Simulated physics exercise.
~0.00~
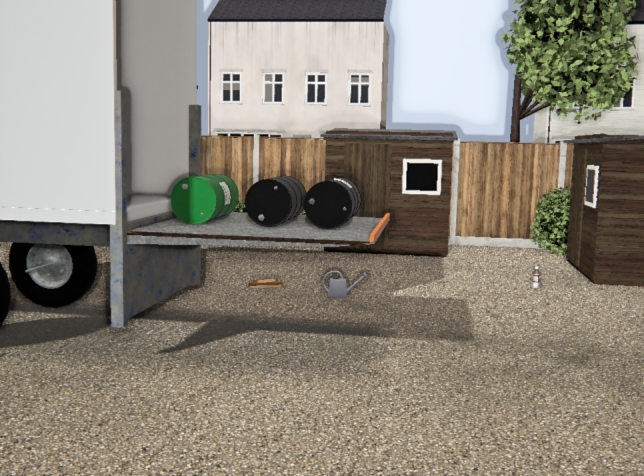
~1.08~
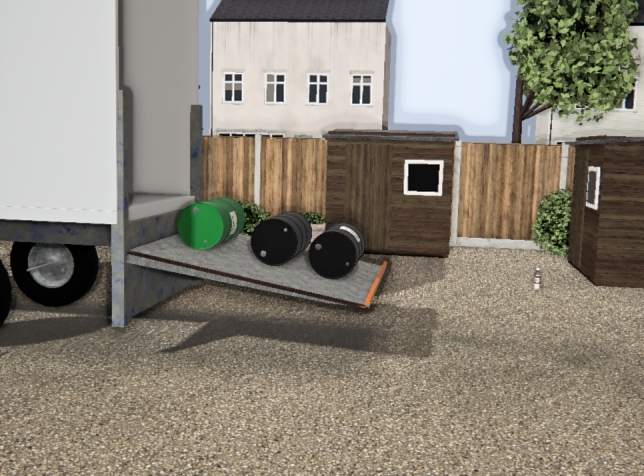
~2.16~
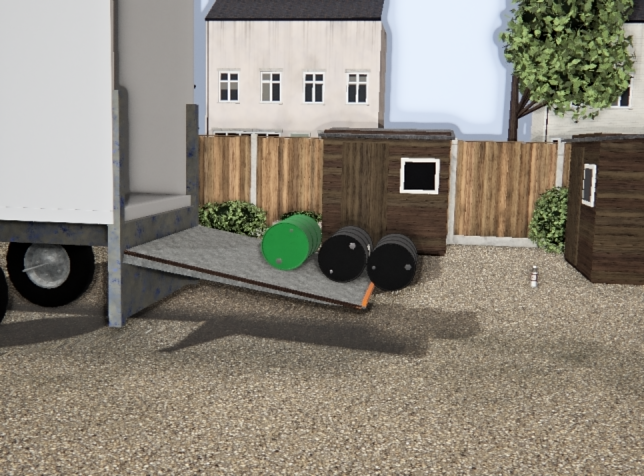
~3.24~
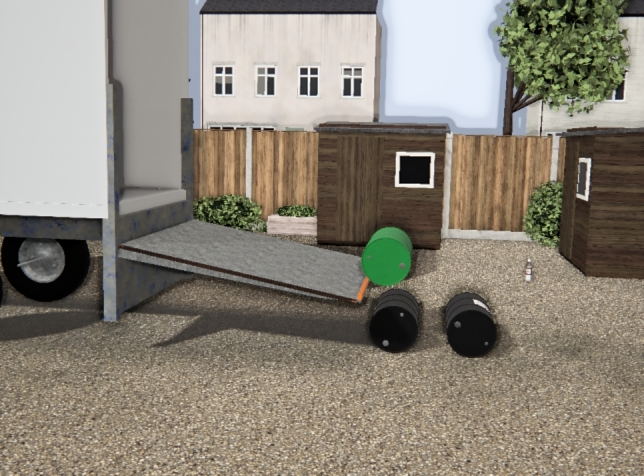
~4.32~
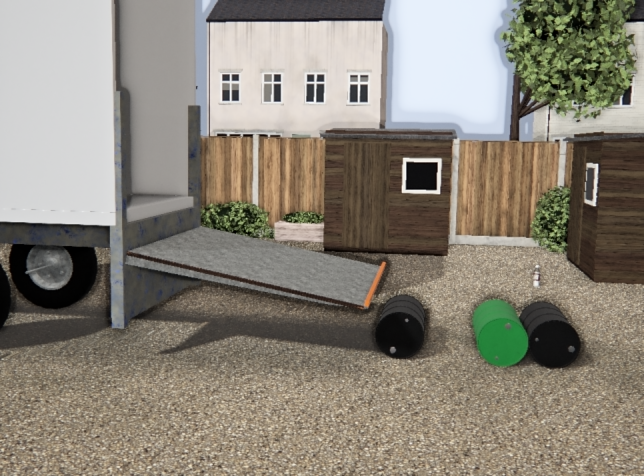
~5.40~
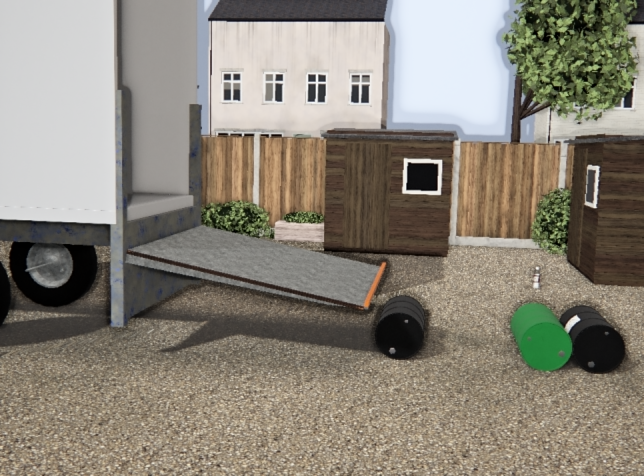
On a gravel yard with wooden sheds and a fence behind, a green drum and two black ones lie on their sides on the raised tail-lift of a truck. The plate sinks and tilts down towards its orange-edged end, and the drums begin rolling right. They bunch together near the edge, then the two black drums drop to the gravel while the green one goes over the stop after them. The green drum lands and rolls right beside one black drum. Those two end up farther right, close together, while the other black drum stays near the plate's edge.
